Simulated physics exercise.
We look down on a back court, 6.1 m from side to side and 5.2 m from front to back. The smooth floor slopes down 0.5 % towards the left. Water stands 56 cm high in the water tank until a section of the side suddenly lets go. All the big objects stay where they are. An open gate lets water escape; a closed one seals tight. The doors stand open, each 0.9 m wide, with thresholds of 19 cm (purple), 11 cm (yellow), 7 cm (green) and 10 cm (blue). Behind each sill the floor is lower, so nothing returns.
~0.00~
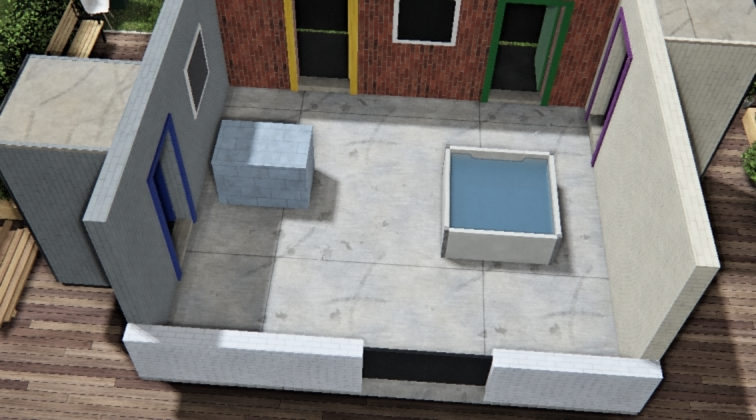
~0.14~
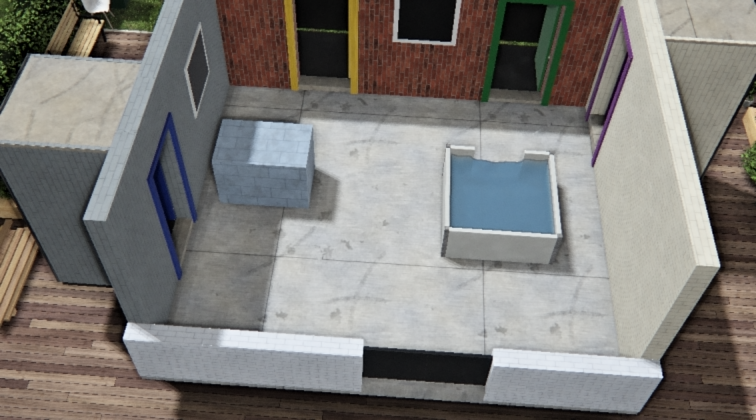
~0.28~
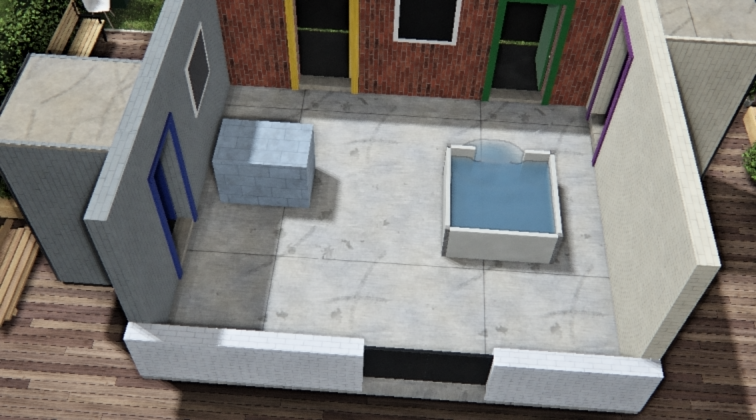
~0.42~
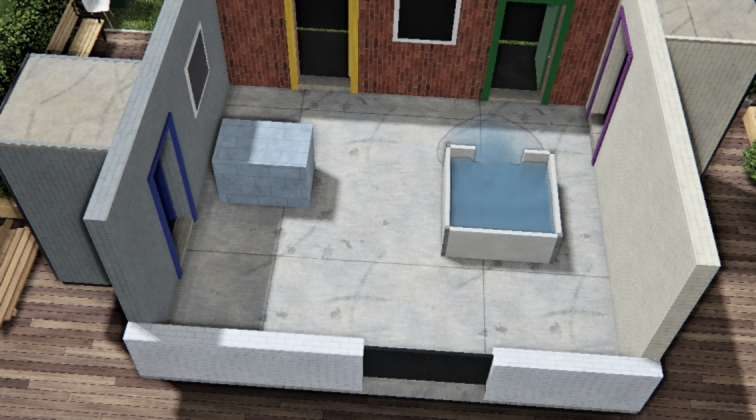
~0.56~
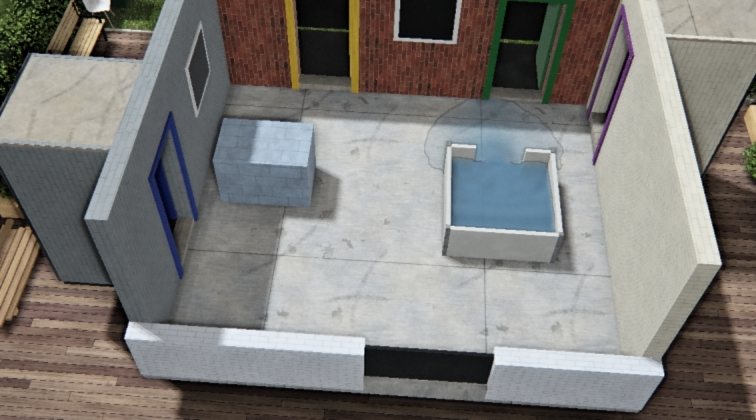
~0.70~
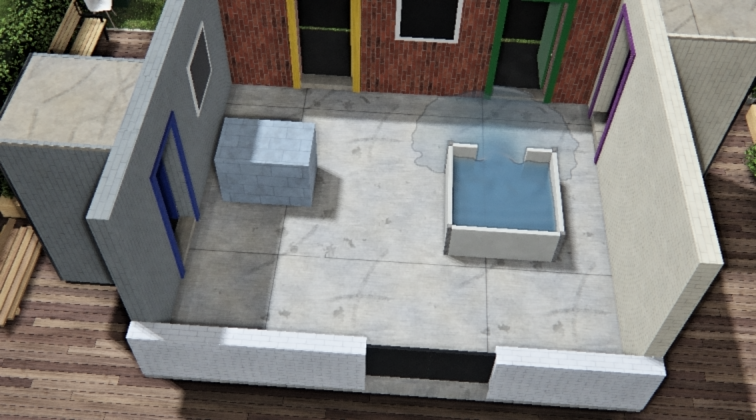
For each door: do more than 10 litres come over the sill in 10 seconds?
The water let in: At the purple door it keeps below the limit; at the yellow door it stays under the limit; at the green door it exceeds the limit; at the blue door it keeps below the limit.
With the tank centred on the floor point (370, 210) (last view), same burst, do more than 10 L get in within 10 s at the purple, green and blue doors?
Then: Purple under, green not over, blue below.
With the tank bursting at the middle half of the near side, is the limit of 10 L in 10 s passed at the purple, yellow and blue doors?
Then: Purple under, yellow under, blue under.
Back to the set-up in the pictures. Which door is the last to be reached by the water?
The blue one.
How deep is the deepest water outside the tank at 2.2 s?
About 22 cm.
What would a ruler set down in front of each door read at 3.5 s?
In cm: Purple 9, yellow 4, green 16, blue 0.
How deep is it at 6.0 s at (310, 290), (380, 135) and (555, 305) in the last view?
In that order: 0, 2 and 1 cm.
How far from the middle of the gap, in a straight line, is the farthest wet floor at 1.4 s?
Some 2.8 m out.
After 1.4 s water covers 15 % of the floor and is deepest (28 cm) near (484, 102); purple door 4 cm at the sill, 0 L in, yellow door not reached, green door 16 cm at the sill, 58 L in, blue door not reached.
After 2.2 s water covers 20 % of the floor and is deepest (22 cm) near (474, 102); purple door 9 cm at the sill, 0 L in, yellow door 5 cm at the sill, 0 L in, green door 19 cm at the sill, 133 L in, blue door not reached.
After 3.5 s water covers 40 % of the floor and is deepest (17 cm) near (474, 102); purple door 9 cm at the sill, 0 L in, yellow door 4 cm at the sill, 0 L in, green door 16 cm at the sill, 193 L in, blue door not reached.
After 6.0 s water covers 50 % of the floor and is deepest (11 cm) near (232, 88); purple door 7 cm at the sill, 0 L in, yellow door 3 cm at the sill, 0 L in, green door 11 cm at the sill, 240 L in, blue door 3 cm at the sill, 0 L in.
After 10.0 s water covers 80 % of the floor and is deepest (8 cm) near (220, 133); purple door 4 cm at the sill, 0 L in, yellow door 6 cm at the sill, 0 L in, green door 6 cm at the sill, 250 L in, blue door 2 cm at the sill, 0 L in.
